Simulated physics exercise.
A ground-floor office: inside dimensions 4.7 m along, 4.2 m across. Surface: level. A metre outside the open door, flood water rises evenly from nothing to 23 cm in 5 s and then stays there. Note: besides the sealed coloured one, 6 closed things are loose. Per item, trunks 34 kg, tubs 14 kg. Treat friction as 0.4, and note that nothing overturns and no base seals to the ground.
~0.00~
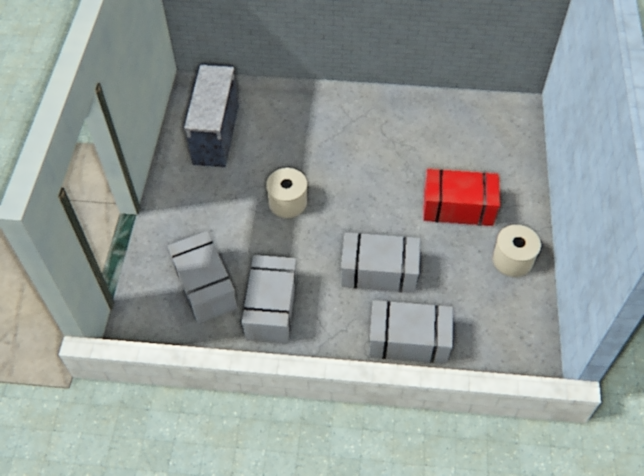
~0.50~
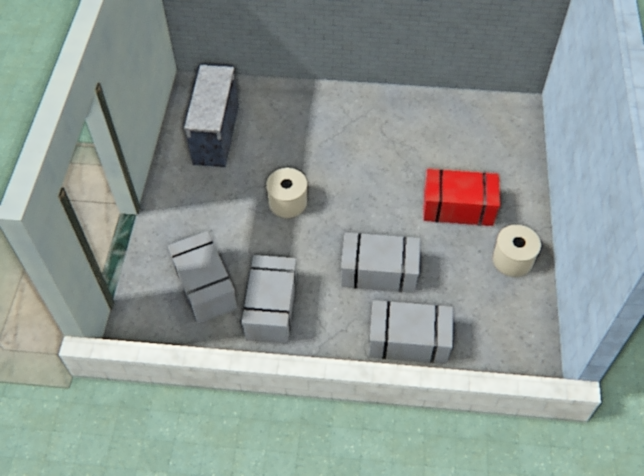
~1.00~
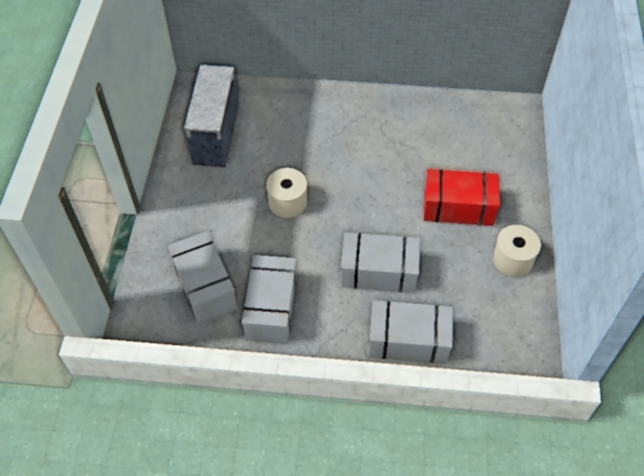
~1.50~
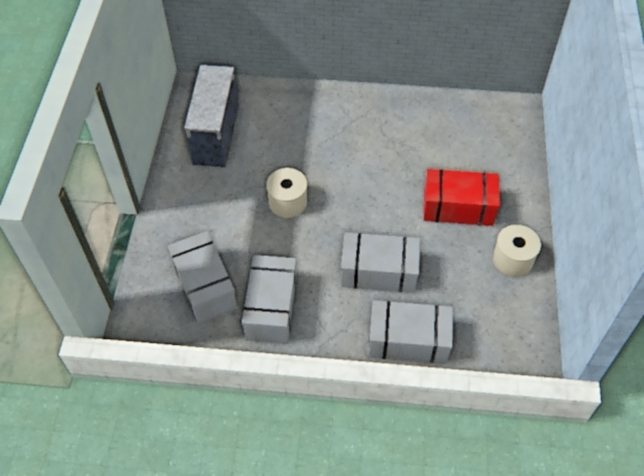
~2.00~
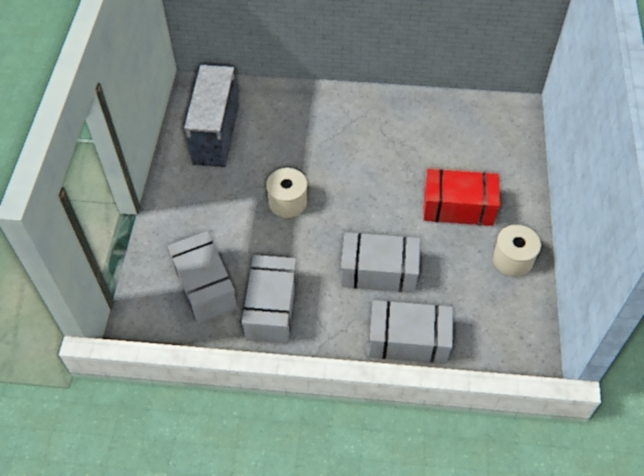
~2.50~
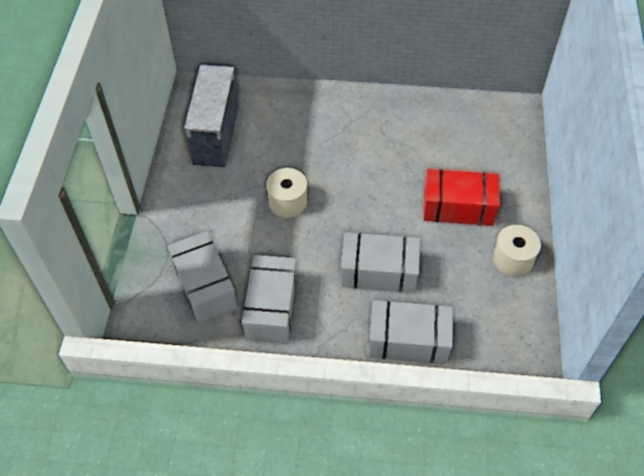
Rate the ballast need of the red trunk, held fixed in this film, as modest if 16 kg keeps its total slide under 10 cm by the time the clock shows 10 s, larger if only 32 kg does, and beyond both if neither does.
Ballast need: Larger.
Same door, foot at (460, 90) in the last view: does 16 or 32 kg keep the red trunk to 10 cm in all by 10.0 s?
Note: Neither mass keeps it.
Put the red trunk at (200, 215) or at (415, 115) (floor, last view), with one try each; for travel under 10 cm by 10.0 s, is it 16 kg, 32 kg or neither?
In turn: Neither is enough; only the larger holds.
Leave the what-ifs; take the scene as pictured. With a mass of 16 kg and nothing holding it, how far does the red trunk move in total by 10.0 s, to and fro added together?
Close to 40 centimetres all told.
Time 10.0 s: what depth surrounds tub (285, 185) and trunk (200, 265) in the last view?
Close to 6 and 9 centimetres.
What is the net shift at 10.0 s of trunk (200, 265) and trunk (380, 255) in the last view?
One is off by 150 cm, the other by 30 cm, in the order asked.
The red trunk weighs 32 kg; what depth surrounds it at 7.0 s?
Roughly 2 cm.
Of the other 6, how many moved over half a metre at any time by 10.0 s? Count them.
I get 3.
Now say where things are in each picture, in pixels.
The red trunk at (463, 187), on the bottom; 0.0 m2 under water; 0 of 7 have shifted, in the first frame.
The red trunk at (463, 187) rests on the ground; water covers 0.0 m2; 0 of 7 have shifted, in the second frame.
The red trunk at (463, 187), on the bottom; 0.0 m2 under water; 0 of 7 have shifted, in the third frame.
The red trunk at (463, 187) rests on the ground; 0.0 m2 under water; 0 of 7 have shifted, in the fourth frame.
The red trunk at (463, 187) rests on the ground; 0.0 m2 under water; 0 of 7 have shifted, in the fifth frame.
The red trunk at (463, 187), on the bottom; 0.4 m2 under water; 0 of 7 have shifted, in the sixth frame.
After 3.5 s the red trunk would be 0 cm from its start with 16 kg and 0 cm from its start with 32 kg; 0 cm of water round it then.
After 4.5 s the red trunk would be 0 cm from its start with 16 kg and 0 cm from its start with 32 kg; 0 cm of water round it then.
After 7.0 s the red trunk would be 0 cm from its start with 16 kg and 0 cm from its start with 32 kg; 2 cm of water round it then.
After 10.0 s the red trunk would be 44 cm from its start with 16 kg and 0 cm from its start with 32 kg; 5 cm of water round it then.
